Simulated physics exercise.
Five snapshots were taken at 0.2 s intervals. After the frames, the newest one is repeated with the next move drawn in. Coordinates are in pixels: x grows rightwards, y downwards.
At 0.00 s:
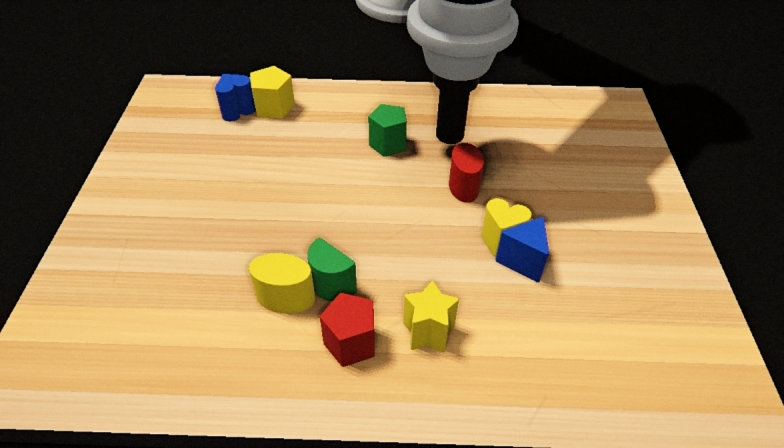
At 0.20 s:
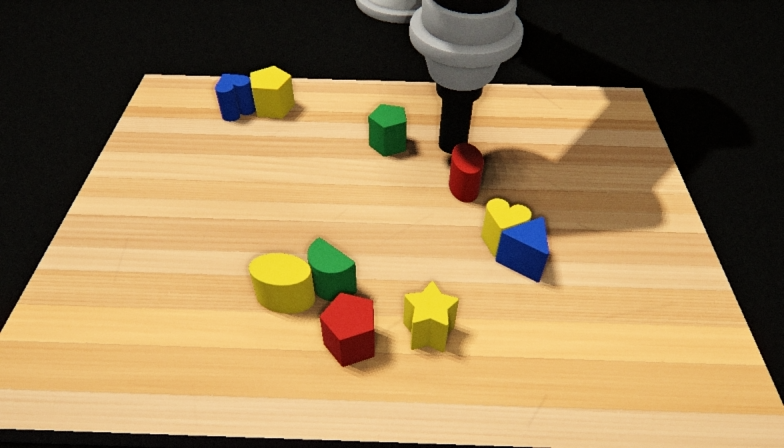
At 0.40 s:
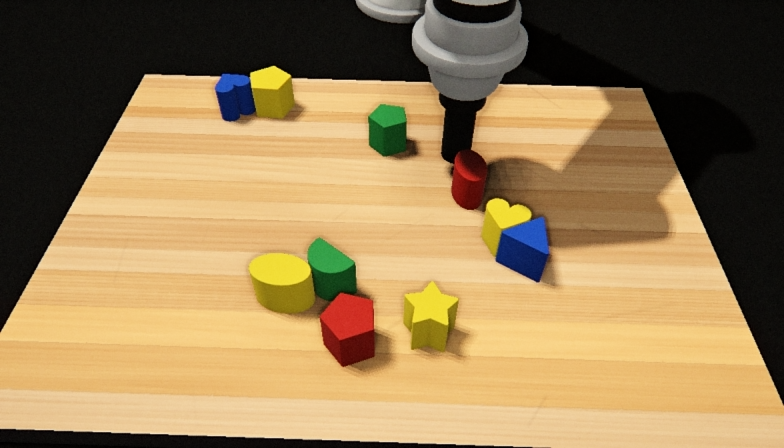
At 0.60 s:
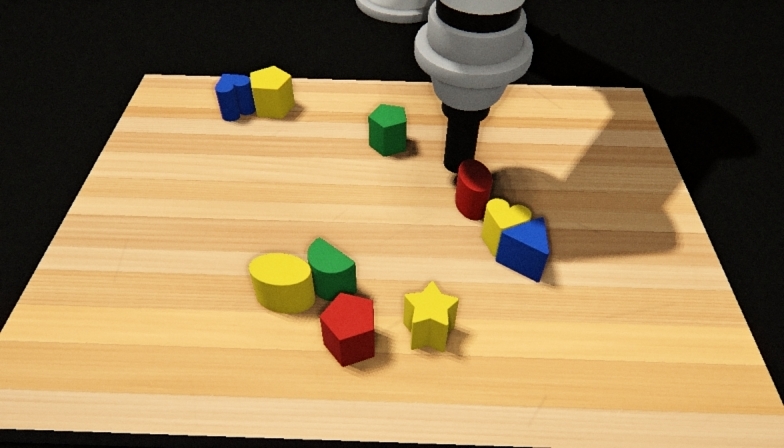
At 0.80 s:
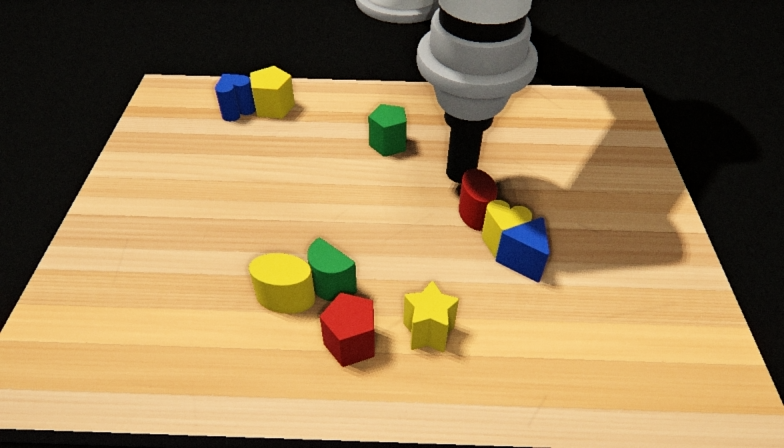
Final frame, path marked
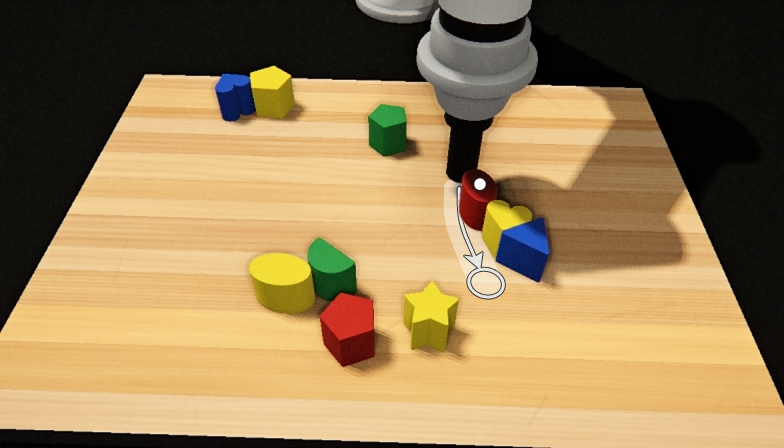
A robot arm pushes the red oval block a short way toward the yellow heart-shaped block.
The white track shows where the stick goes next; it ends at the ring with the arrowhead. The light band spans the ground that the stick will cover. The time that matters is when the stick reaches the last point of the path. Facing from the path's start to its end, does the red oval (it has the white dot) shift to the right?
Yes
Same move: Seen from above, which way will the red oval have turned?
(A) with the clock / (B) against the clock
A - with the clock.
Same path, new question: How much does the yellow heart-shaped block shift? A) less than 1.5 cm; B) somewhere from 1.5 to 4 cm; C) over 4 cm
Correct choice: C.
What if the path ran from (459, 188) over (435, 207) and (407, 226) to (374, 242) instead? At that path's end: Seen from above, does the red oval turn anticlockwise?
I'd say yes.
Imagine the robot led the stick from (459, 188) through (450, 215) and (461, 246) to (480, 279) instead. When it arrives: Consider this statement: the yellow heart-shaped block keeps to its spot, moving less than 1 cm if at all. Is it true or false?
That statement is not accurate.
Drawn move, from (459, 188) through (464, 233) to (486, 283); the dot is on the red oval.
On the path given first. One third of the way, stick at (462, 203); red oval at (480, 216); yellow heart-shaped block at (516, 239), turned 45° anticlockwise; blue triangular block at (550, 246), turned 45° anticlockwise.
Two thirds of the way, stick at (474, 235); red oval at (481, 253), turned 30° clockwise; yellow heart-shaped block at (516, 258), turned 100° anticlockwise; blue triangular block at (555, 248), turned 60° anticlockwise.
At the end, stick at (489, 269); yellow star still; red oval at (477, 284), turned 80° clockwise; yellow heart-shaped block at (530, 275), turned 120° anticlockwise; blue triangular block at (558, 249), turned 75° anticlockwise.
